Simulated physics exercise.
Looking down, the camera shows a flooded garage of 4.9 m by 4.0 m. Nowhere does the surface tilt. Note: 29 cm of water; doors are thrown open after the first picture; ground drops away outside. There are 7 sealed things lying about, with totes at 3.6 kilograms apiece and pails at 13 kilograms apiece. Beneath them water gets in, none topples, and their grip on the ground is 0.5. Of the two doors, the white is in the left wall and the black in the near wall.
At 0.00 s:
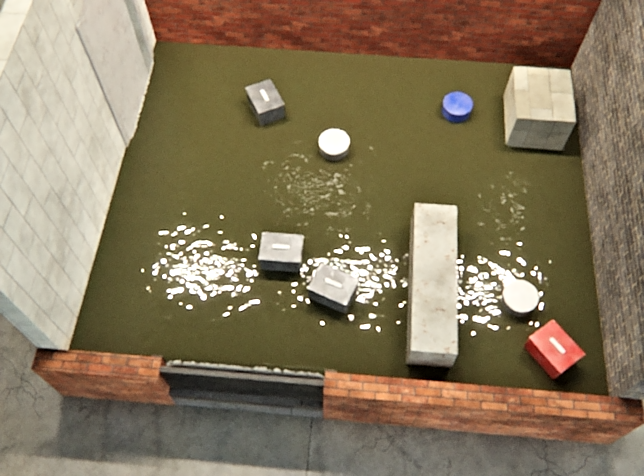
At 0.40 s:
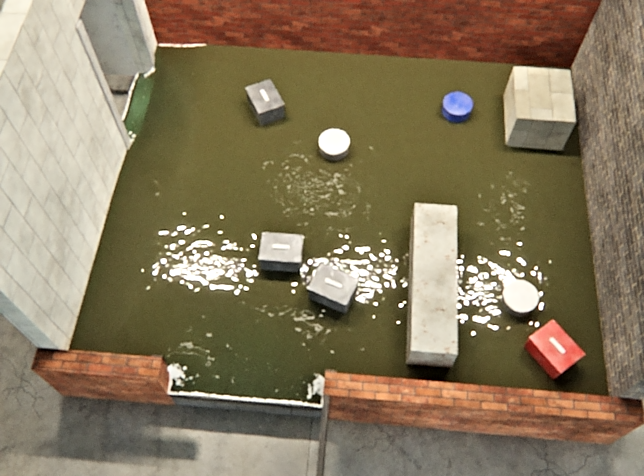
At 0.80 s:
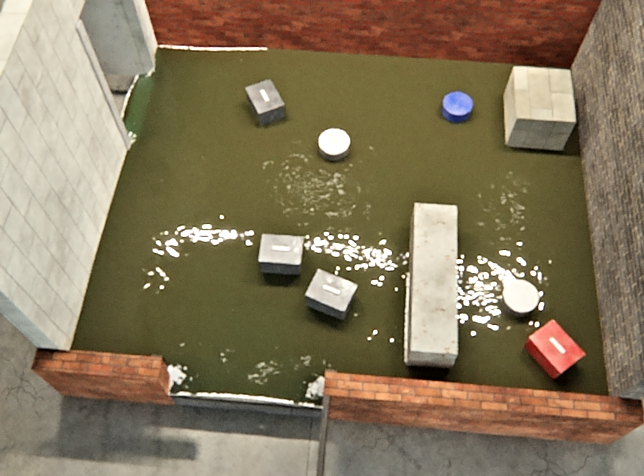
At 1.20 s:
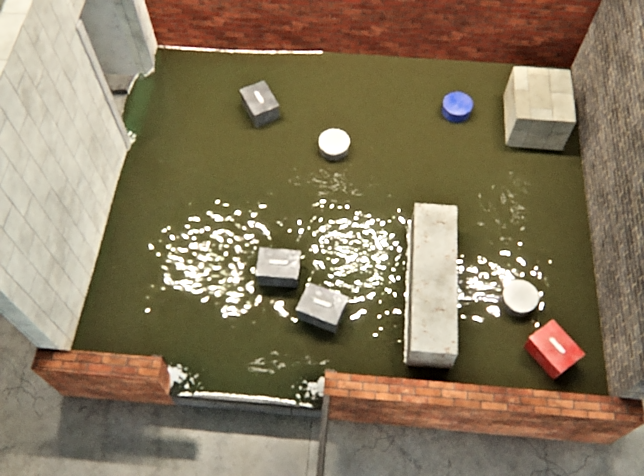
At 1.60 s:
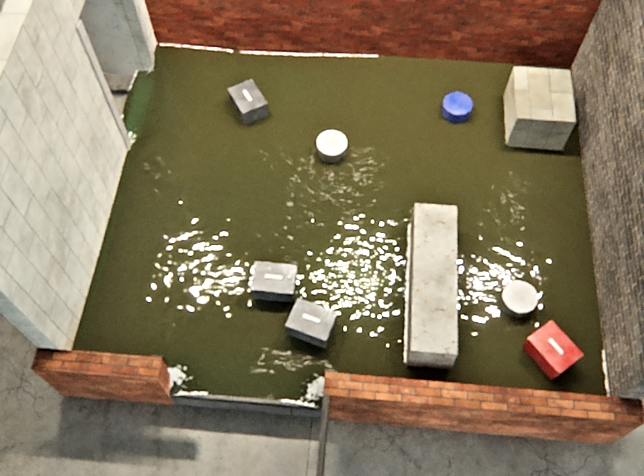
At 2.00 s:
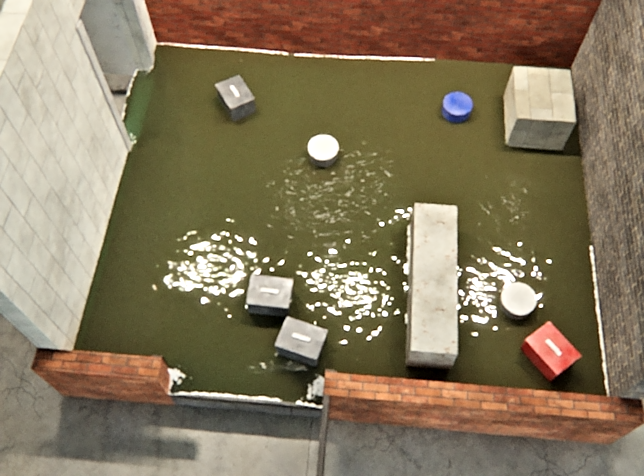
Gray boxes drift slowly across the murky water after openings appear in two walls.
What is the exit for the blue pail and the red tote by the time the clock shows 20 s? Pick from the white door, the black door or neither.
For the blue pail it's neither one, and for the red tote it's neither one.
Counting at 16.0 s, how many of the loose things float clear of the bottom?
I'd say 1 of them.
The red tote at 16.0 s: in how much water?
8 cm or so.
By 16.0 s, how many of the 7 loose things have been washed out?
That would be 3.
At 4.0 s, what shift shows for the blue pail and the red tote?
60 and 20 cm or so by then.
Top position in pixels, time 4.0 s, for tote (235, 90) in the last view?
It ends up close to (152, 92).
After 4.0 s the blue pail is near (406, 111), 0.6 m from its start, afloat; the red tote is near (539, 354), 0.2 m from its start, afloat; 2 of 7 are out; 5 afloat.
After 9.0 s the blue pail is near (291, 111), 1.8 m from its start, aground; the red tote is near (525, 336), 0.3 m from its start, afloat; 3 of 7 are out; 1 afloat.
After 16.0 s the blue pail is near (291, 111), 1.8 m from its start, aground; the red tote is near (517, 302), 0.6 m from its start, afloat; 3 of 7 are out; 1 afloat.
After 20.0 s the blue pail is near (291, 111), 1.8 m from its start, aground; the red tote is near (517, 316), 0.4 m from its start, afloat; 3 of 7 are out; 1 afloat.
